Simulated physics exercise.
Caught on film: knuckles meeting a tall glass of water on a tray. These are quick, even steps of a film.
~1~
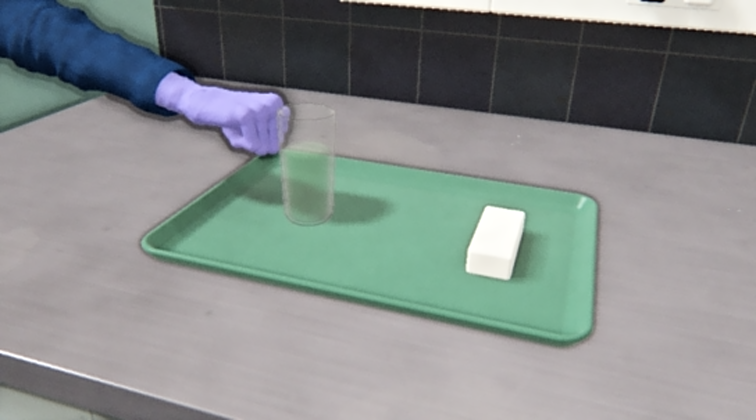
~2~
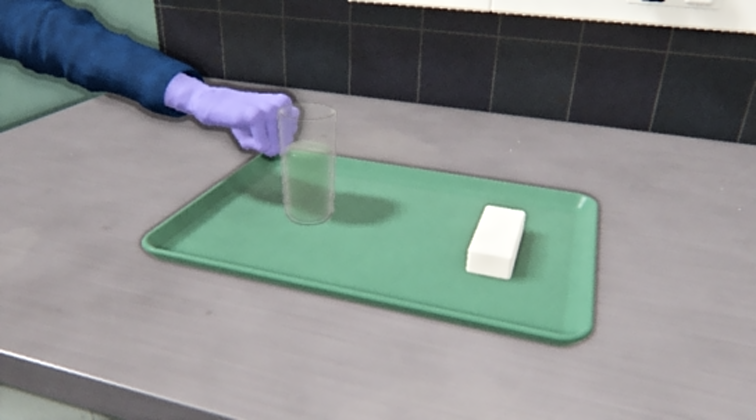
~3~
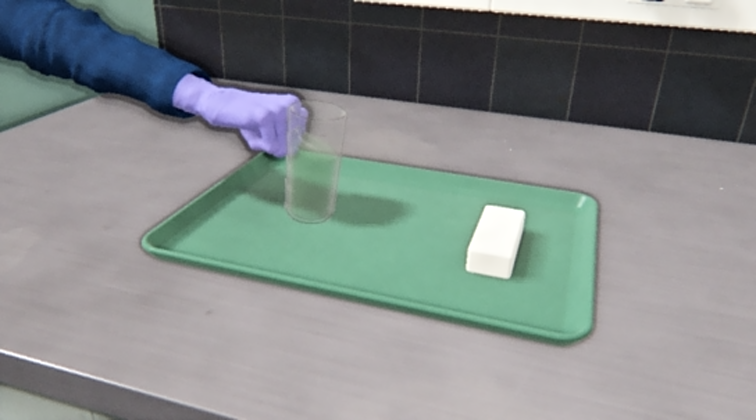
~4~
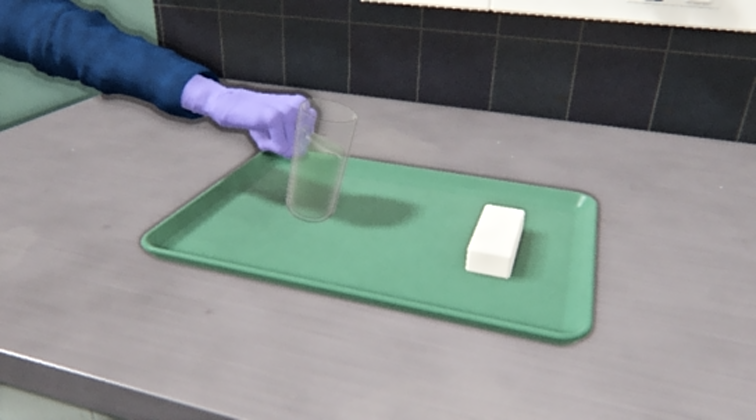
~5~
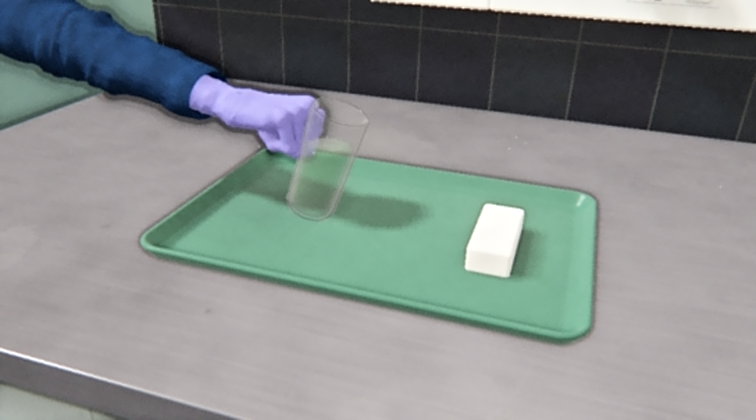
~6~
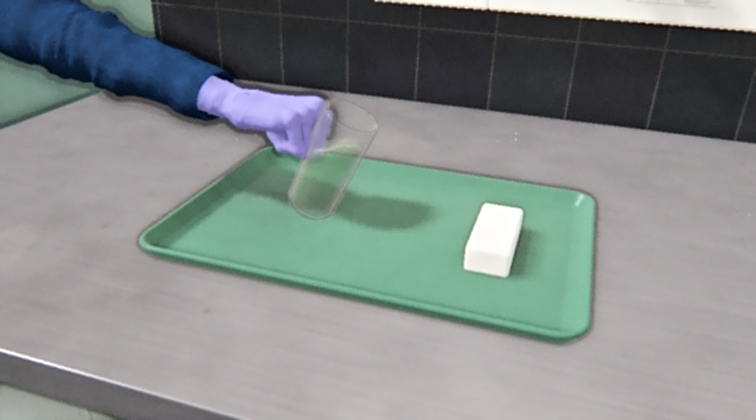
A purple-gloved hand pushes a tall clear glass on a green tray, tilting it rightward.
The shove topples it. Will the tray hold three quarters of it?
In the end under a quarter gets off the tray.
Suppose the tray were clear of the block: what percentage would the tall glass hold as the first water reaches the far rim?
It comes to 70 per cent or so.
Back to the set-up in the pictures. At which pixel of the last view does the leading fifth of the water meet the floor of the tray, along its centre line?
Around (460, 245).
A moment on, the tall glass is falling and 100 per cent is in the glass, 0 on the tray and 0 above or beyond its rim.
Next, the tall glass lies on its side and 100 per cent is in the glass, 0 on the tray and 0 above or beyond its rim.
Then the tall glass lies on its side and 62 per cent is in the glass, 30 on the tray and 8 above or beyond its rim.
Later the tall glass lies on its side and 31 per cent is in the glass, 64 on the tray and 5 above or beyond its rim.
Finally, 95 per cent is held by tray and glass, 5 is off the tray.
